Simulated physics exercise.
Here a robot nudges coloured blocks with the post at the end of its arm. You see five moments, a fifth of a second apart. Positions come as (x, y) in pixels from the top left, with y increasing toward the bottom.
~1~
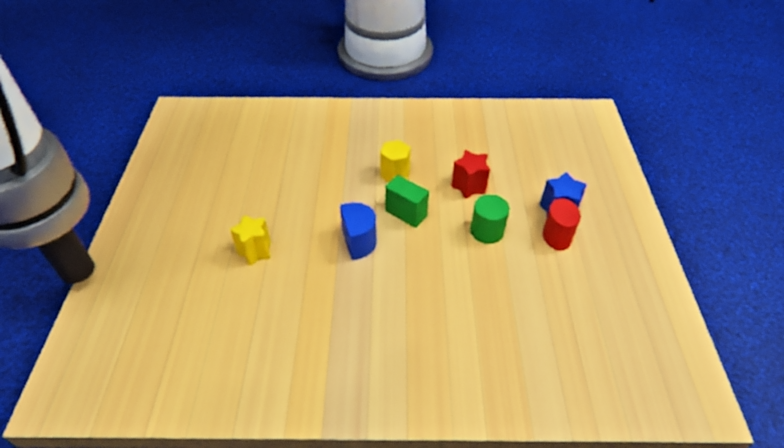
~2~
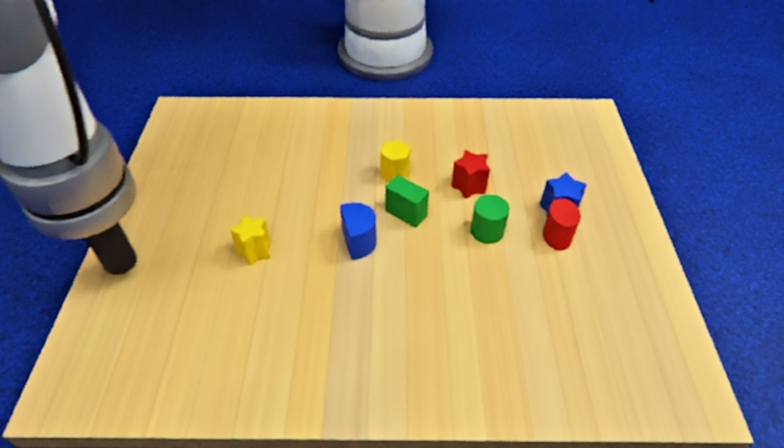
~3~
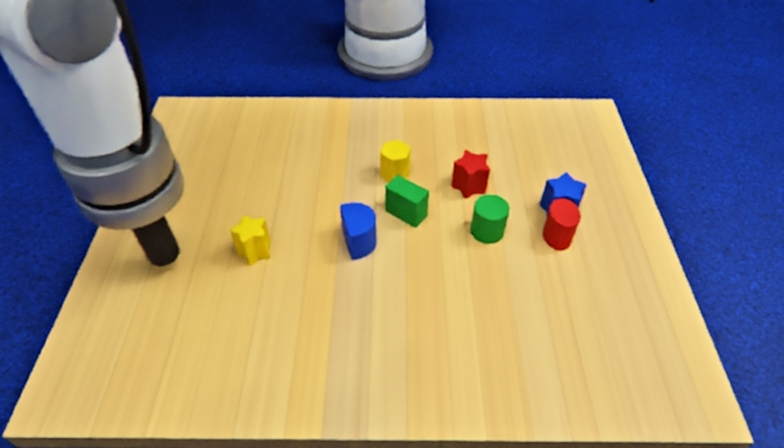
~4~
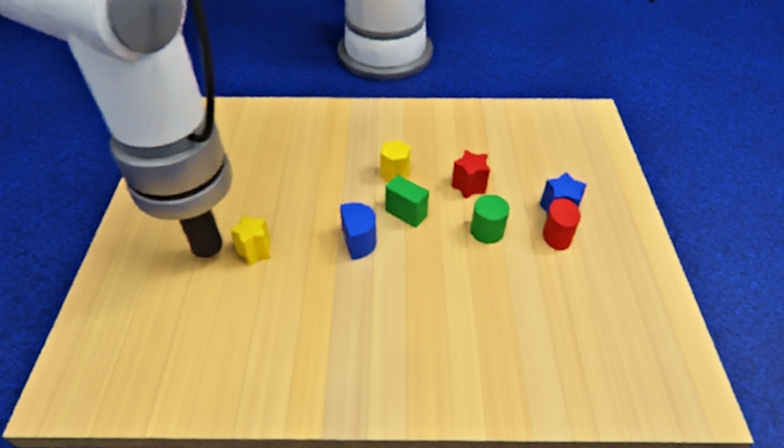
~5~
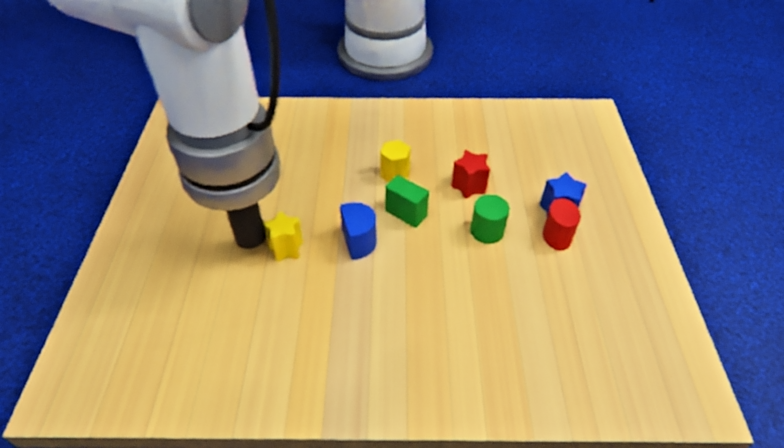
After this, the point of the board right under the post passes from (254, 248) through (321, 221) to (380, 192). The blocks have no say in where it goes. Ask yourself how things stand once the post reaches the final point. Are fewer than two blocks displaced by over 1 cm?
Yes - that is the case.
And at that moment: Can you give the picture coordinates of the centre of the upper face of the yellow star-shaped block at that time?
Around (317, 220).
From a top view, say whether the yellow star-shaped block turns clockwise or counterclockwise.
Bird's-eye view: Clockwise.
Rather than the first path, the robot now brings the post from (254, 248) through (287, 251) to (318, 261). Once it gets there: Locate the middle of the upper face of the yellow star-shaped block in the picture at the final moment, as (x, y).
My estimate: (348, 229).
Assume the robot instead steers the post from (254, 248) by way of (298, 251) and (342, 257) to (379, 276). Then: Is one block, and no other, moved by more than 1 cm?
My answer is no.
What follows on the original path. One third of the way, post at (299, 219); yellow star-shaped block at (313, 221), turned 80° clockwise.
Two thirds of the way, post at (341, 200); yellow star-shaped block at (317, 220), turned 100° clockwise.
At the end, post at (379, 181); yellow star-shaped block at (317, 220), turned 100° clockwise; yellow hexagonal block unmoved.
